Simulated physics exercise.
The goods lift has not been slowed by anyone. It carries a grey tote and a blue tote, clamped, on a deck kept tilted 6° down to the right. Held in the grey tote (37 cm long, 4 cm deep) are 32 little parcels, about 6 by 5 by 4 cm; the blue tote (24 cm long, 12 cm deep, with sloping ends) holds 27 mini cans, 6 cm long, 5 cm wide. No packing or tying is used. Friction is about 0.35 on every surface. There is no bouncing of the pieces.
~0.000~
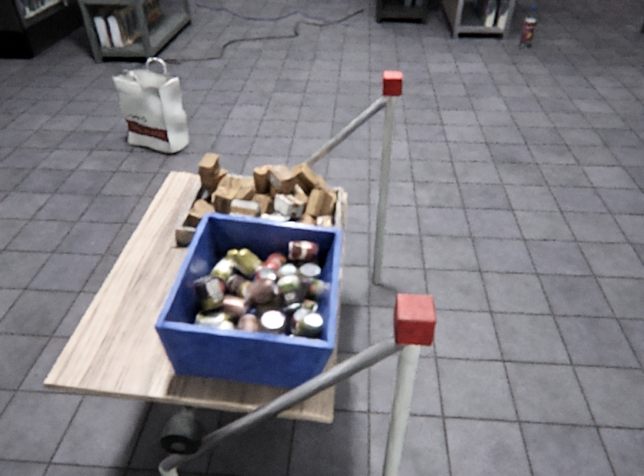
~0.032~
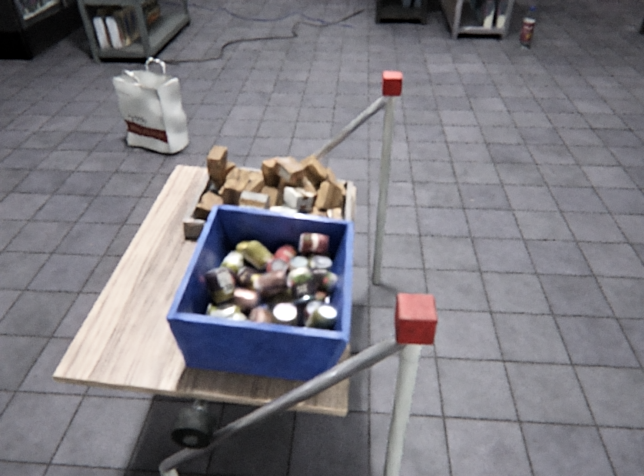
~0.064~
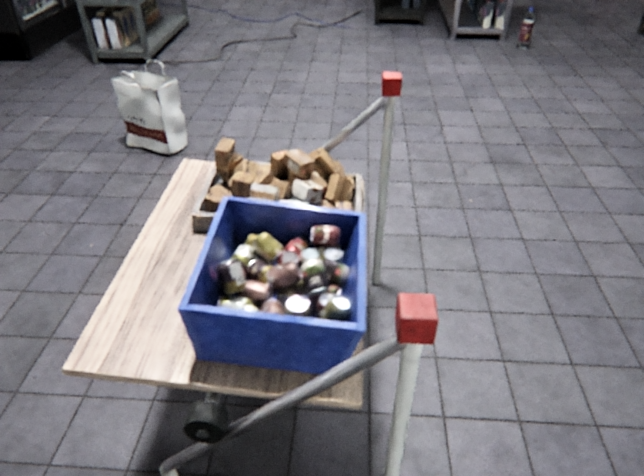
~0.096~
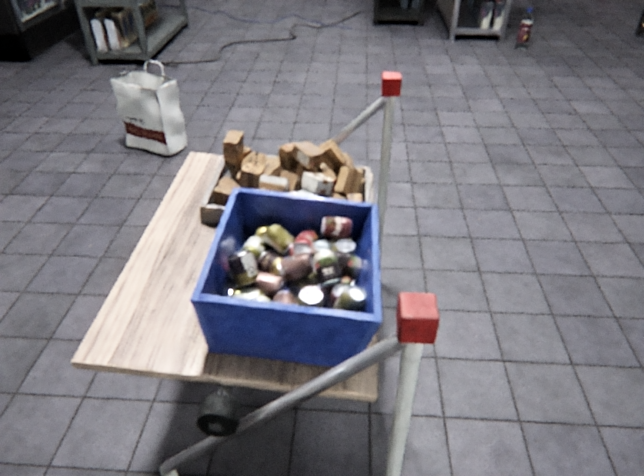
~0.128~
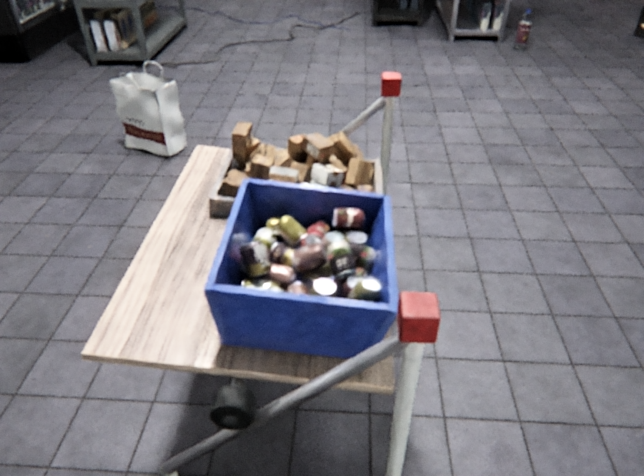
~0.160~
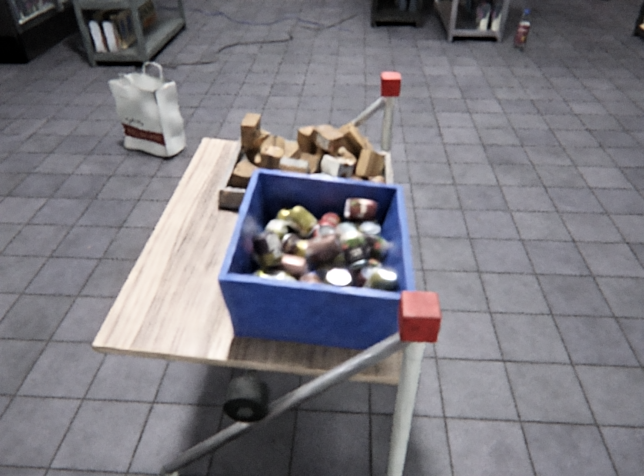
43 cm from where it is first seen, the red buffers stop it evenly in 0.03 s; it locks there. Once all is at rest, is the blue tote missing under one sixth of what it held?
Yes, it is missing under a sixth.
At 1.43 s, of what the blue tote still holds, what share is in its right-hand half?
Roughly 60%.
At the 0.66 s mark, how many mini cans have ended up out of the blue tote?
Near 0, give or take.
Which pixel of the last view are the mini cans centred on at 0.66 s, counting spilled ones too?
Roughly at (442, 189).
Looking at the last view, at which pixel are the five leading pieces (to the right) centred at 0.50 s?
Their mean place is roughly (483, 97) in the last picture.
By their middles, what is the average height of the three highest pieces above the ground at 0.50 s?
Close to 84 cm up.
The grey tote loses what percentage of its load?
For the grey tote, roughly 20 percent.
After 0.38 s, the buffers are touched.
After 0.50 s, the grey tote is down by 1 of 32 and the blue tote has all 27.
After 0.66 s, the grey tote is down by 6 of 32 and the blue tote has all 27.
After 0.88 s, the grey tote is down by 6 of 32 and the blue tote has all 27.
When it is over (at 1.43 s), the grey tote is down by 6 of 32 and the blue tote has all 27. Asked share, 0 of 27, 0 per cent.
